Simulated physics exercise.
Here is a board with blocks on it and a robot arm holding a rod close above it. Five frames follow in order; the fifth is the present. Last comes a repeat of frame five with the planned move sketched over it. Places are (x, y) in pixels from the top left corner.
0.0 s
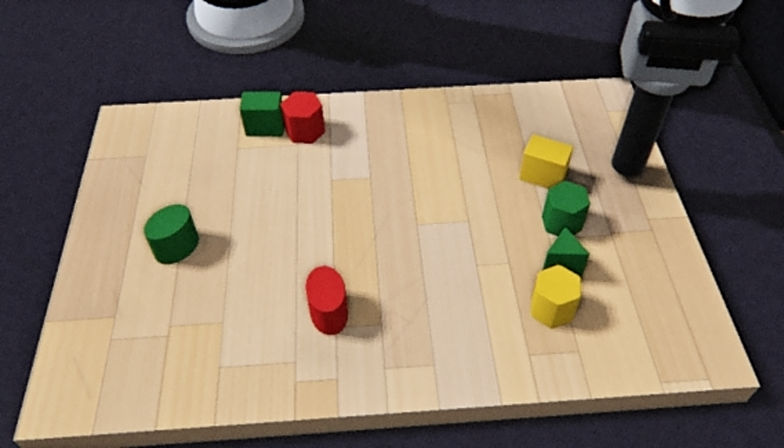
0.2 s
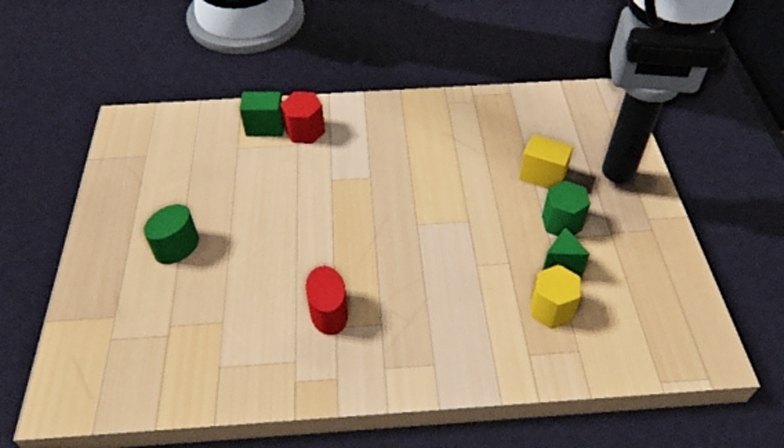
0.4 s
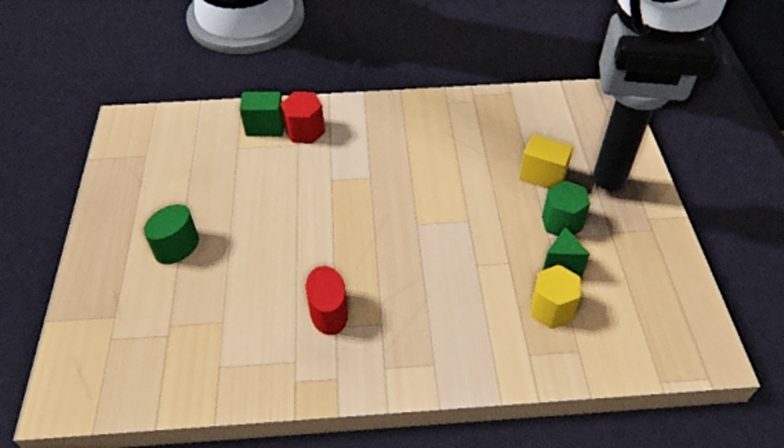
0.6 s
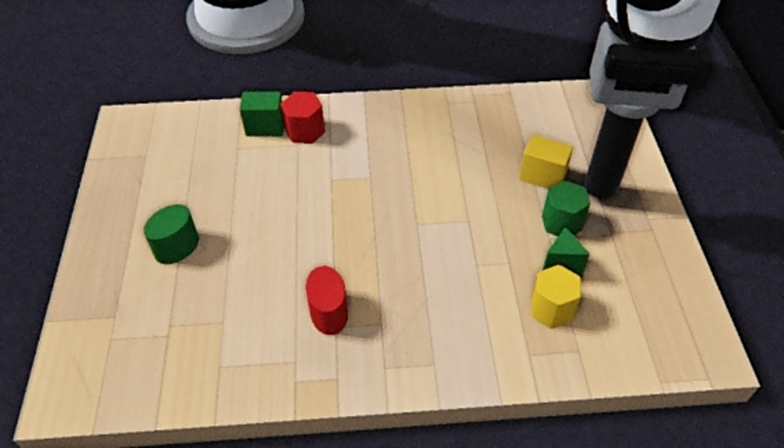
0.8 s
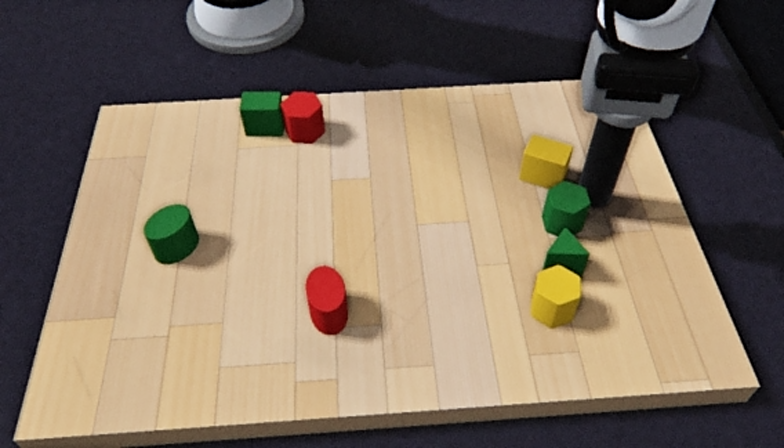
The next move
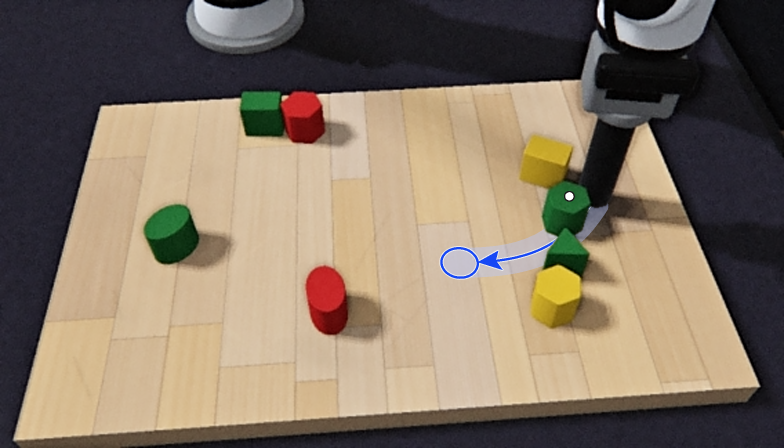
On a light wooden board with red, green and yellow blocks spread across it, a robot arm holds a black rod near the upper right corner. The rod moves a short way down and to the left, past the yellow block and up close to the green hexagon, while the blocks stay still.
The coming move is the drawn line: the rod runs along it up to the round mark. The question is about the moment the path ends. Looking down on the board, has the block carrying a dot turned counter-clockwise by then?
Going by the path, no.
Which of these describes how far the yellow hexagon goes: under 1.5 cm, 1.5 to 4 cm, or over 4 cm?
Range: Under 1.5 cm.
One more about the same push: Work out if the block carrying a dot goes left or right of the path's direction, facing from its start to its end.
Sideways, to the right.
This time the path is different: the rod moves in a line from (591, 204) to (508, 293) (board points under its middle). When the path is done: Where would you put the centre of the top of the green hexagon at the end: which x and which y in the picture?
It is going to be at (498, 228).
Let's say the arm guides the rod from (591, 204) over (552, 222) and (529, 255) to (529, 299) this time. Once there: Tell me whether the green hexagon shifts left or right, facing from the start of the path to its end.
It gets pushed right.
The line goes from (591, 204) over (562, 236) and (516, 257) to (460, 263); the dot is on the green hexagon.
What follows on the original path. One third of the way, rod at (564, 228); green hexagon at (532, 216), turned 45° clockwise.
Two thirds of the way, rod at (517, 249); yellow hexagon at (562, 291); green triangular piece at (553, 253), turned 70° anticlockwise; green hexagon at (482, 224), turned 90° clockwise.
At the end, rod at (461, 254); yellow oblong block unmoved; yellow hexagon at (562, 291); green triangular piece at (553, 253), turned 70° anticlockwise; green hexagon at (430, 217), turned 115° clockwise.
